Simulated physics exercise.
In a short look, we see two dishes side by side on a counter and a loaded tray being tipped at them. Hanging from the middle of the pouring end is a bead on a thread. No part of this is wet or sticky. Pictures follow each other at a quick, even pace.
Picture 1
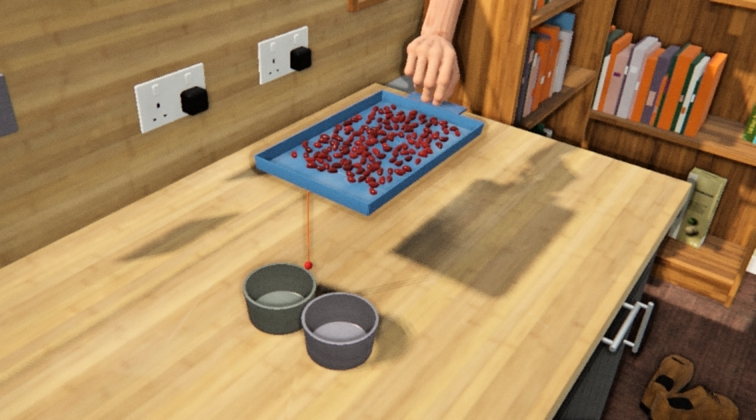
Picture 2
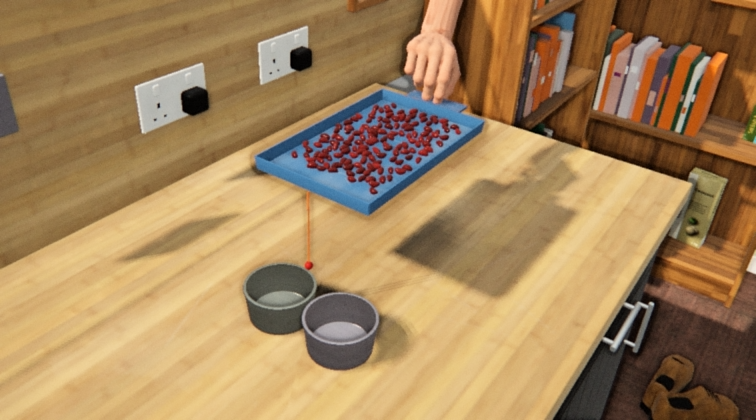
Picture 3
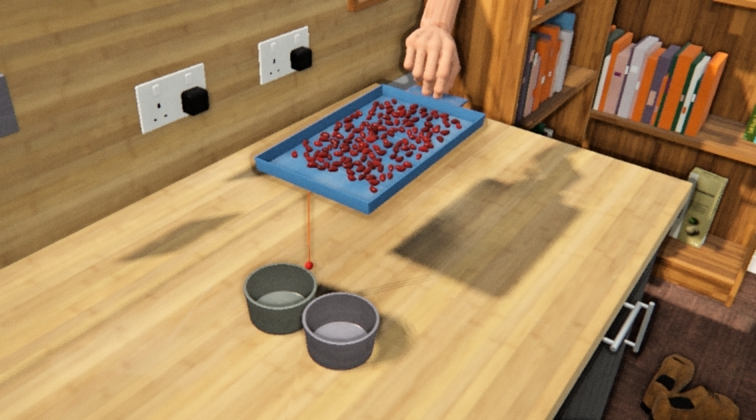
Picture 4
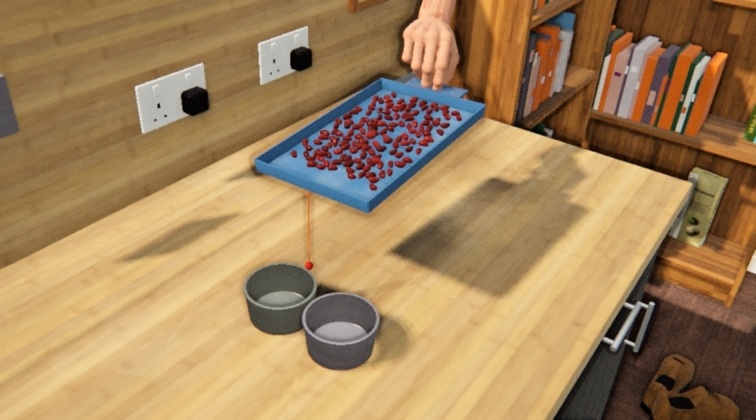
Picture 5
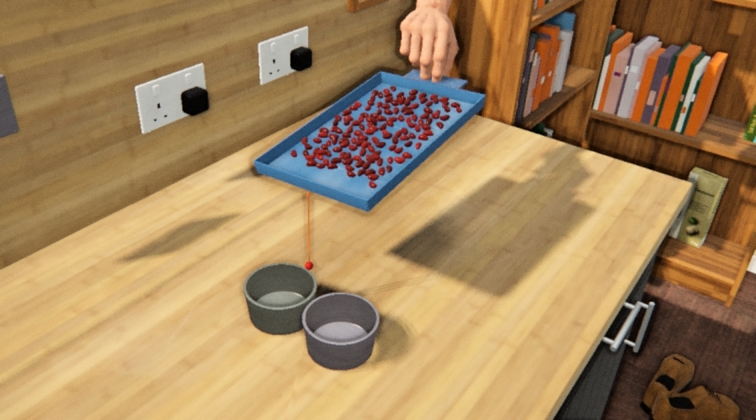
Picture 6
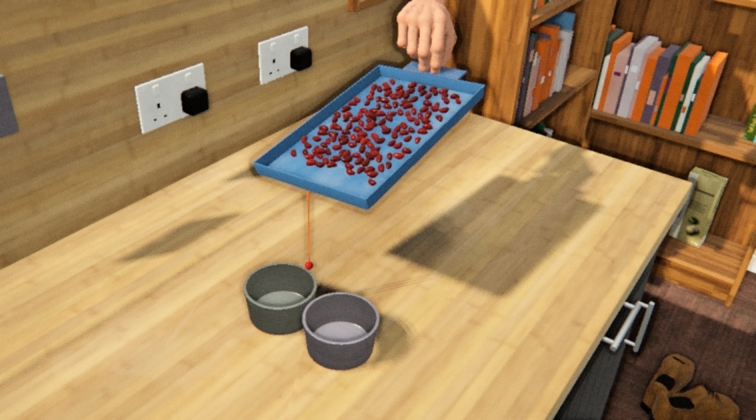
On a wooden counter, a hand gradually raising the far end of a blue tray of red beans above two small dishes.
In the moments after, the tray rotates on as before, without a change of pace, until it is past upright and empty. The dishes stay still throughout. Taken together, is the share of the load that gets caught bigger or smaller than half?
Compared with the spill, the catch will be smaller.
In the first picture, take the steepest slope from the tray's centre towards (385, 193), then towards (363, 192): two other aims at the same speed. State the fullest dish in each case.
Rightward dish for the first, Rightward dish for the second.
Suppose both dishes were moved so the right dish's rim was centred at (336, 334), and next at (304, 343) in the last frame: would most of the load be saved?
Try 1: A minority of it. Try 2: A minority of it.
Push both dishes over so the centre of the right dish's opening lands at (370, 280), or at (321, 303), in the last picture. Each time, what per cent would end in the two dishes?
Trial 1 about 0 %, trial 2 about 60 %.
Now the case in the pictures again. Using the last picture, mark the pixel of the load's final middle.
Somewhere around (250, 288) in the final view.
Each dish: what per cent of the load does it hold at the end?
Split in per cent - left dish 30, right dish 0.
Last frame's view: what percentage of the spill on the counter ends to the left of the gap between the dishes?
Looks to be around 100 per cent of the spill.
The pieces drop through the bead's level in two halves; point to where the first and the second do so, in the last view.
I'd put it at roughly (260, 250), and after that at roughly (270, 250).
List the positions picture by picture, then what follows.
In the first picture, corners of the pouring end near (257, 156) and (368, 203), level; middle of the load near (373, 141), kidney beans; left dish near (256, 315); right dish near (317, 350); bead on its thread near (309, 265).
In the second picture, corners of the pouring end near (257, 156) and (369, 202), level; middle of the load near (374, 140).
In the third picture, corners of the pouring end near (257, 157) and (368, 202), tipped barely, lowest at the left corner; middle of the load near (374, 137).
In the fourth picture, corners of the pouring end near (256, 159) and (368, 200), tipped a little, lowest at the left corner; middle of the load near (374, 133).
In the fifth picture, corners of the pouring end near (256, 161) and (367, 199), tipped a little, lowest at the left corner; middle of the load near (373, 129).
In the sixth picture, corners of the pouring end near (255, 162) and (366, 198), tipped a little, lowest at the left corner; middle of the load near (372, 125); left dish near (257, 315); right dish near (318, 350).
Shortly afterwards, tray tipped steeply; all but a few on the tray; only a few in the air.
Next, tray tipped right over; all but a few on the tray; only a few in the left dish; only a few outside both; a little in the air.
Some moments later, tray tipped past a quarter turn; near a quarter in the left dish; near two thirds outside both.
In the end, tray tipped past a quarter turn; none at all in the right dish; near a quarter in the left dish; near two thirds outside both.
